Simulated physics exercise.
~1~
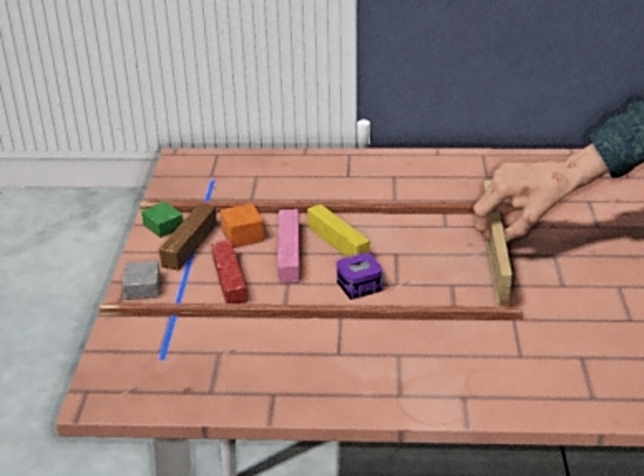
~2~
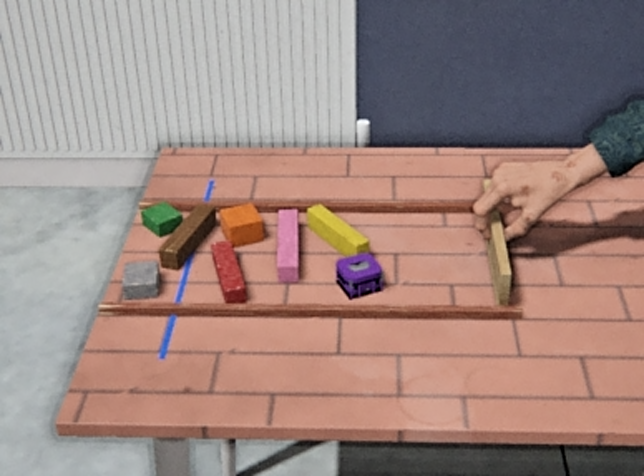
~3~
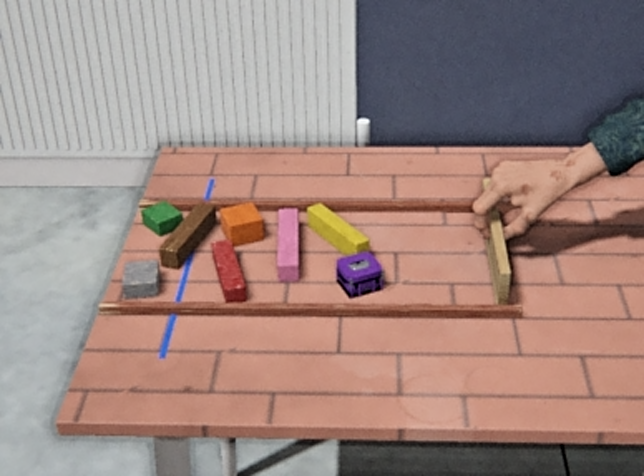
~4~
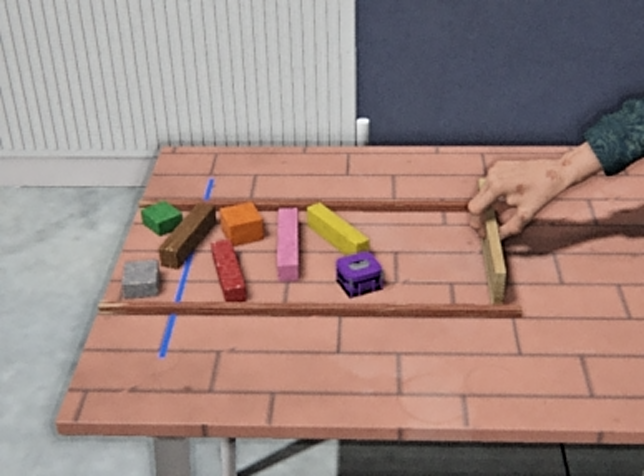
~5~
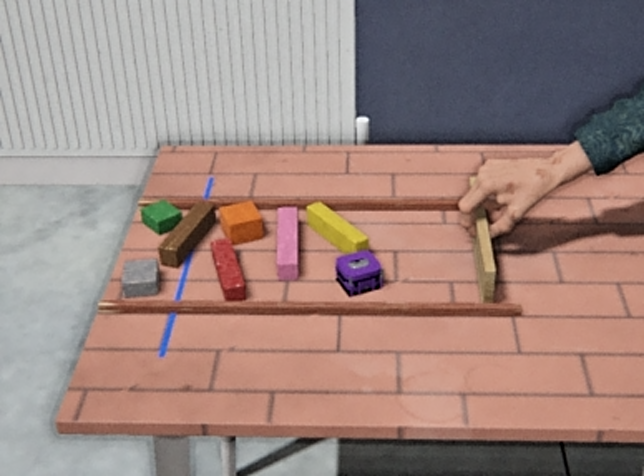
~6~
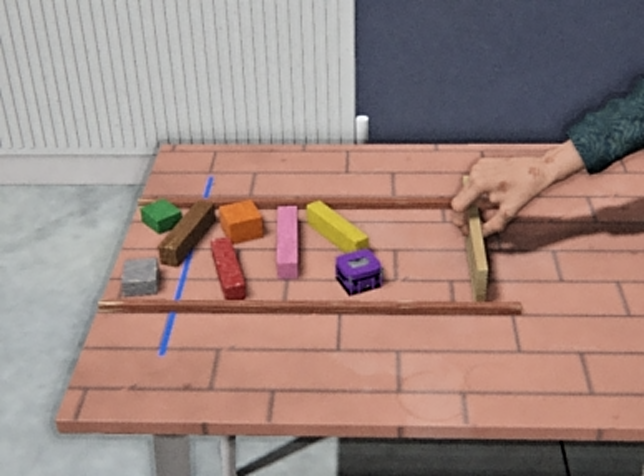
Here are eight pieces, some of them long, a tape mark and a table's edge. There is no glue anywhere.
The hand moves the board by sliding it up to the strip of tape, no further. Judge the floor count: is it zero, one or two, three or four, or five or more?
The floor count is three or four.
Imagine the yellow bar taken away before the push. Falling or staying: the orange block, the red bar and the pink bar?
The orange block remains up, the red bar remains up, the pink bar survives.
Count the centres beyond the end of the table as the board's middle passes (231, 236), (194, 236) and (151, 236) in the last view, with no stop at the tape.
First 1, then 3, then 6.
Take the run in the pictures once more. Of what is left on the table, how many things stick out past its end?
That comes to 2 of them.
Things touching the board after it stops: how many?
In total, 2.
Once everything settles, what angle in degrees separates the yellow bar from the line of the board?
Around 0 degrees.
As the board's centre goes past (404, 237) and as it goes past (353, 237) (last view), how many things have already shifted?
At the first spot the count is 0, and at the second it is 2.
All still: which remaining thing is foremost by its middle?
It's the red bar that ends up nearest.
A little later, none off yet; green block at rest near (162, 216); grey block at rest near (141, 277); brown bar at rest near (188, 233).
Next, none off yet; green block at rest near (162, 216); grey block at rest near (141, 277); brown bar moving near (183, 232).
When it is over, the number that fall off is three or four; down, brown bar, grey block and green block.
